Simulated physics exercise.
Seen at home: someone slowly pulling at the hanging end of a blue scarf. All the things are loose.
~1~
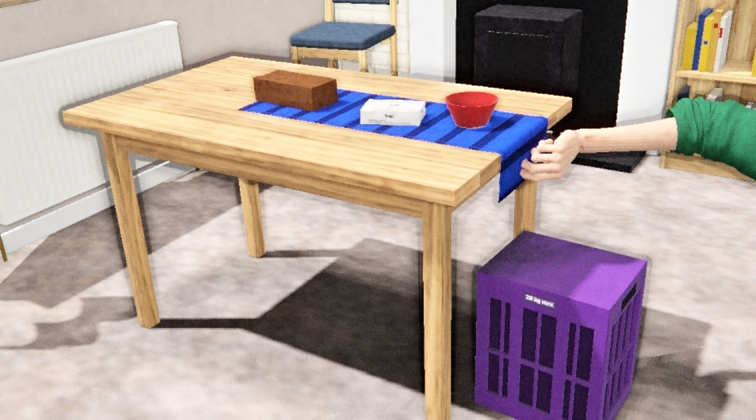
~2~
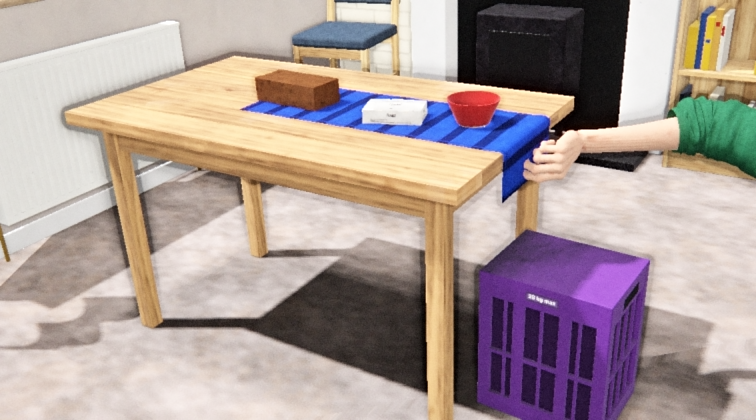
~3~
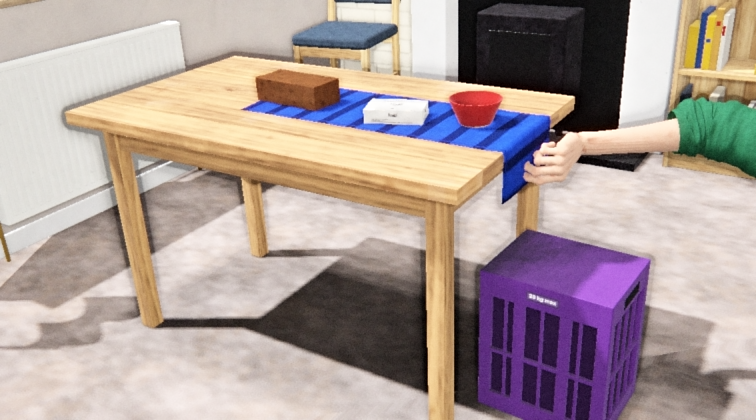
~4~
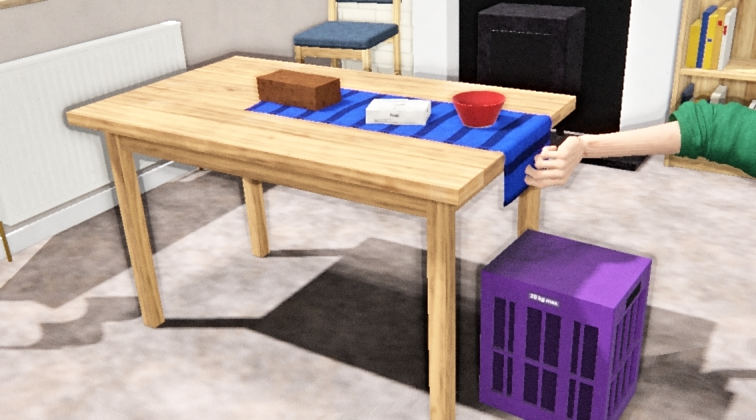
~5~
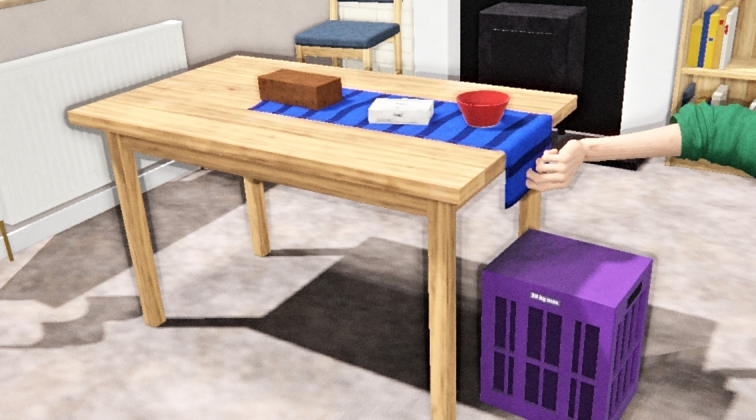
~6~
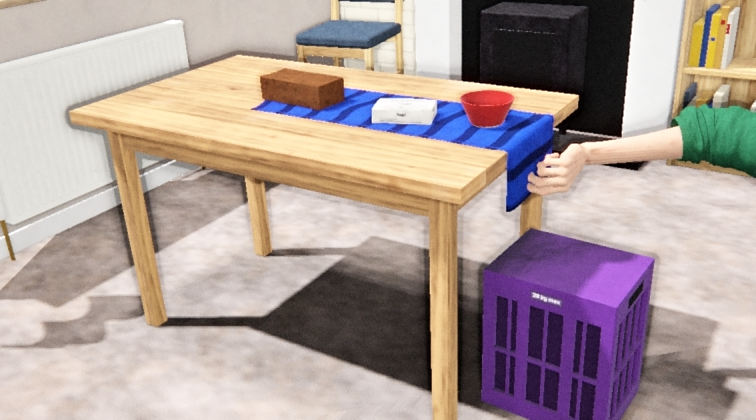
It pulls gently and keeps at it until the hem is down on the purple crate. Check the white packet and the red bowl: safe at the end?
White packet yes; red bowl no.
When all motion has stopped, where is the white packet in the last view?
Once nothing moves, its middle is close to (467, 120).
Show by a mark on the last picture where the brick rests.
Its centre ends up at (356, 96).
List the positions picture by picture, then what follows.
The first picture shows scarf end (499, 203); white packet (393, 105); red bowl (472, 99); brick (294, 78); top of the crate (574, 283).
The second picture shows scarf end (503, 203), far hem (240, 110); red bowl (474, 98); red bowl stands on the cloth.
The third picture shows scarf end (502, 204); white packet (397, 105).
The fourth picture shows scarf end (504, 207), far hem (244, 110); red bowl (479, 98).
The fifth picture shows scarf end (505, 209); white packet (401, 104).
The sixth picture shows scarf end (506, 211), far hem (251, 109); white packet (405, 104); red bowl (487, 98); top of the crate (581, 281).
Then, 0.20 s later than the last view, hem going down; packet moved a little; bowl moved a little.
Then, 0.54 s later than the last view, hem going down; packet carried along near (438, 116); bowl tipping at the edge near (522, 102).
Then, 0.82 s later than the last view, hem on the crate; packet carried along near (461, 120); bowl tipping at the edge near (555, 101).
Finally, hem on the crate; packet carried along near (467, 120); bowl over the edge. The white packet remains up there and the red bowl is carried off the end.
